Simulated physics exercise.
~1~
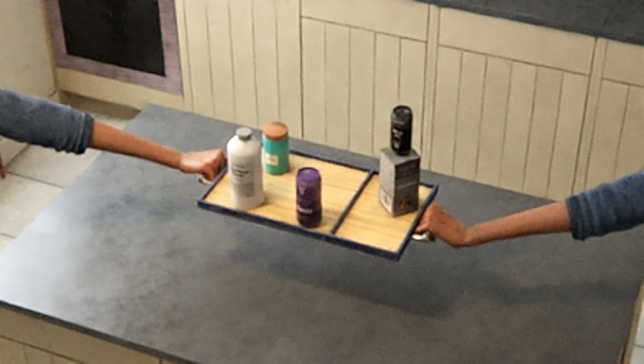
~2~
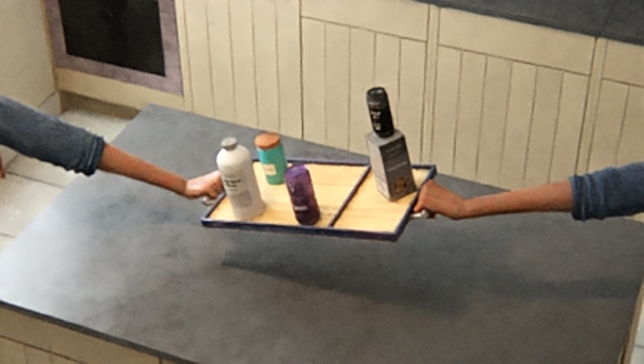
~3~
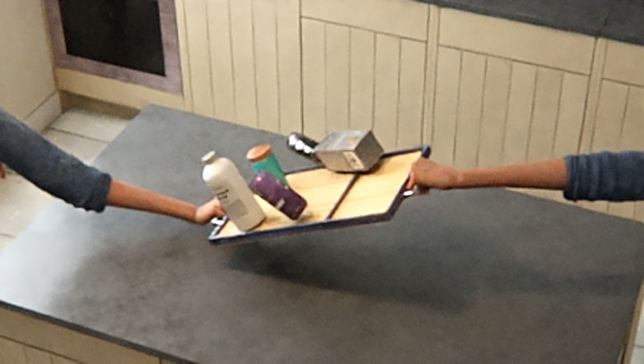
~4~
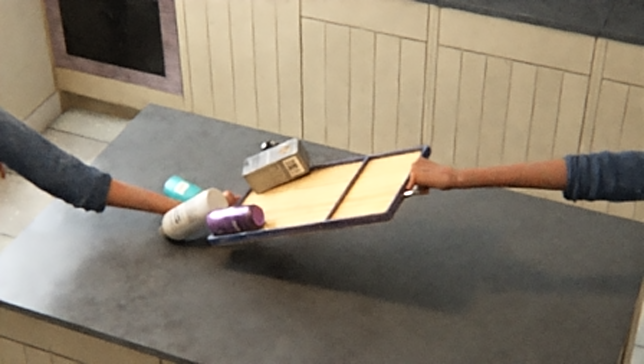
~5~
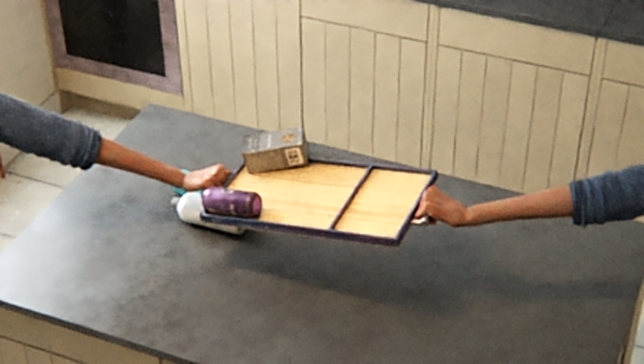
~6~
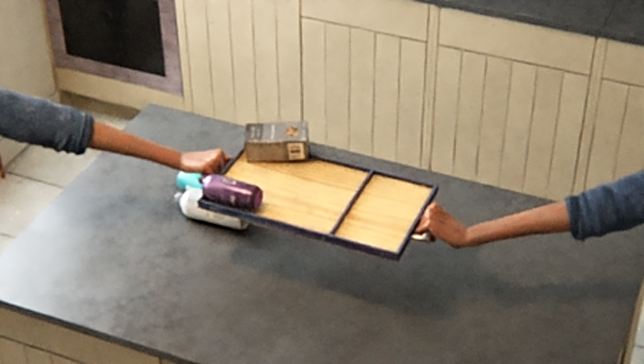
A kitchen with cream cabinets is seen from above, where two hands hold a wooden tray with a dark rim and cross bar over a grey countertop. A white bottle, turquoise jar and purple can stand on the left, while a black can sits atop a grey carton on the right. The tray tips steeply down to the left, and the carton and cans topple and slide leftward. The black can goes off the tray, then the white bottle and turquoise jar tumble over the left end. The tray levels again, with the grey carton and purple can lying on it.
